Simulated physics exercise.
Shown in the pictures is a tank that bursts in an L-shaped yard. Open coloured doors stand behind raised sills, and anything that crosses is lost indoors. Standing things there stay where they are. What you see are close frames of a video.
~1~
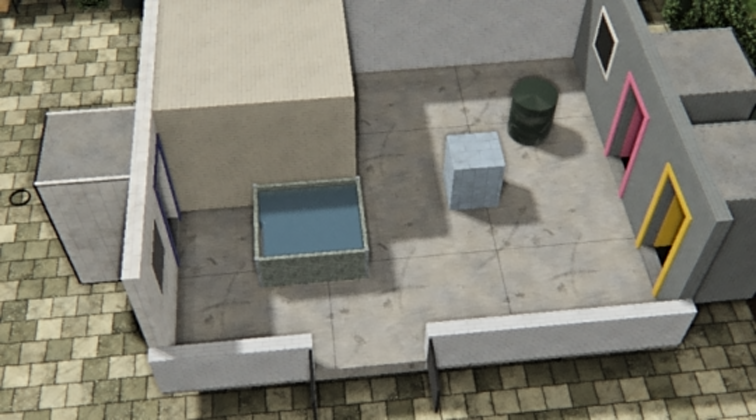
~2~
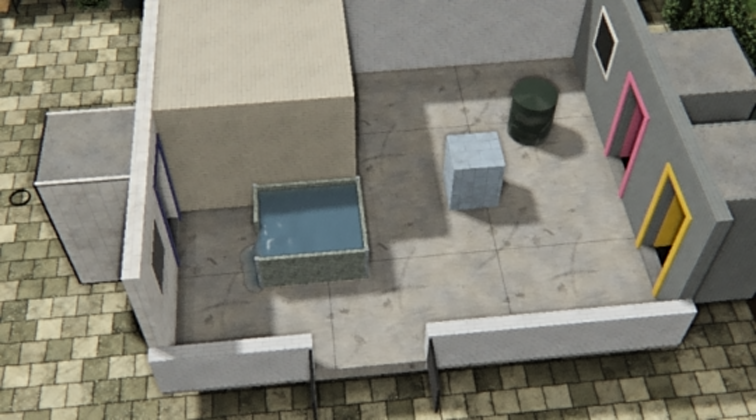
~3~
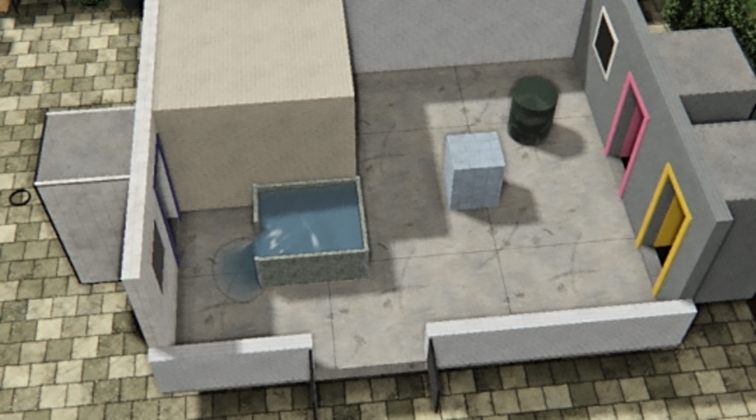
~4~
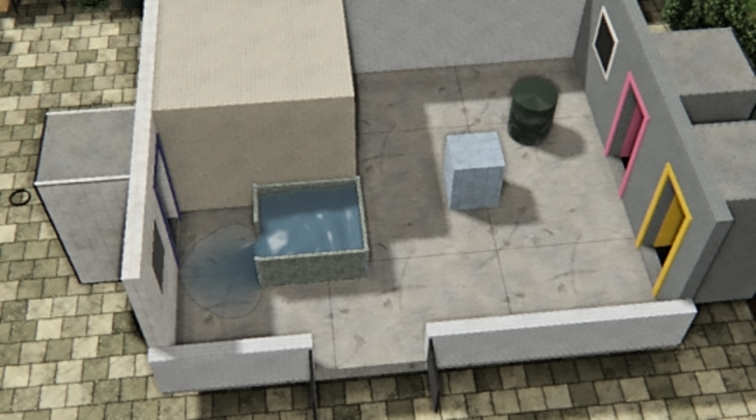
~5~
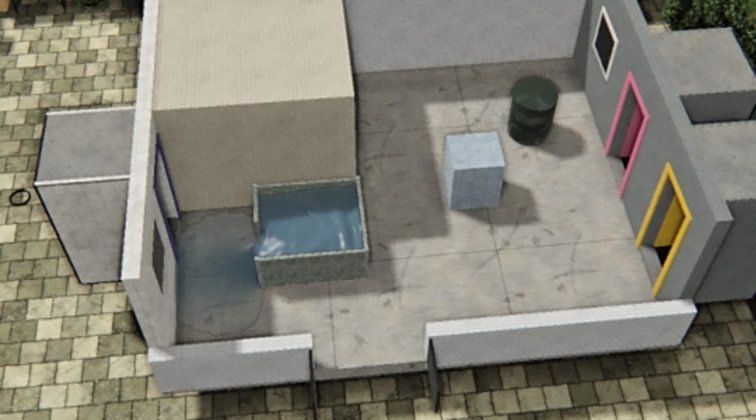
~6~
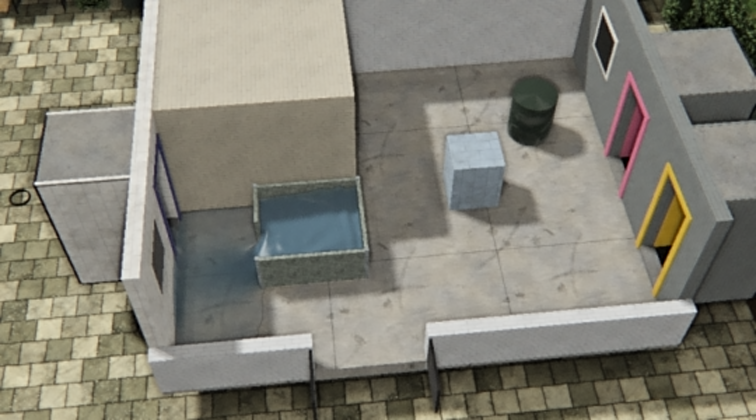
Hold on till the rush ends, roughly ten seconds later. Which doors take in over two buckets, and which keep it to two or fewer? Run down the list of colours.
The yellow door keeps it to two or fewer; the blue door takes in over two; the pink door keeps it to two or fewer.
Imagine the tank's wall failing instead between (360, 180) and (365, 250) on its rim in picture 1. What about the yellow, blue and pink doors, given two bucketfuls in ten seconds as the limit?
Result per door - yellow door: Exceeds; blue door: Does not exceed; pink door: Exceeds.
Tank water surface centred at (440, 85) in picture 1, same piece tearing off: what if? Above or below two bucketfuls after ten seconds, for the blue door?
Honestly, the blue door never reaches the line.
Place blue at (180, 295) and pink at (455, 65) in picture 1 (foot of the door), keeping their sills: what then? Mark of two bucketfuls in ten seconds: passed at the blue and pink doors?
Blue exceeds the limit; pink stays within it.
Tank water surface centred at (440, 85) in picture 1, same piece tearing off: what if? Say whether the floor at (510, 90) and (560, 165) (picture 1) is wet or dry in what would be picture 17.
Note - point 1 still bare; point 2 still bare.
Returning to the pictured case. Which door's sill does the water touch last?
Answer is the pink door.
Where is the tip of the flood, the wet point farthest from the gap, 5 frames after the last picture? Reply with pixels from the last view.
Farthest reach: About (175, 370).
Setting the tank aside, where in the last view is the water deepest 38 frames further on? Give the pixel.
I'd mark about pixel (175, 370).
A moment on, water covers 10 % of the floor; the yellow door not reached, the blue door over two buckets in, the pink door not reached.
Next, water covers 15 % of the floor; the yellow door not reached, the blue door far over two buckets in, the pink door not reached.
Then, water covers 35 % of the floor; the yellow door not reached, the blue door far over two buckets in, the pink door not reached.
Later, water covers 55 % of the floor; the yellow door wet at the sill, nothing in, the blue door far over two buckets in, the pink door not reached.
In the end, water covers 65 % of the floor; the yellow door wet at the sill, nothing in, the blue door far over two buckets in, the pink door wet at the sill, nothing in.
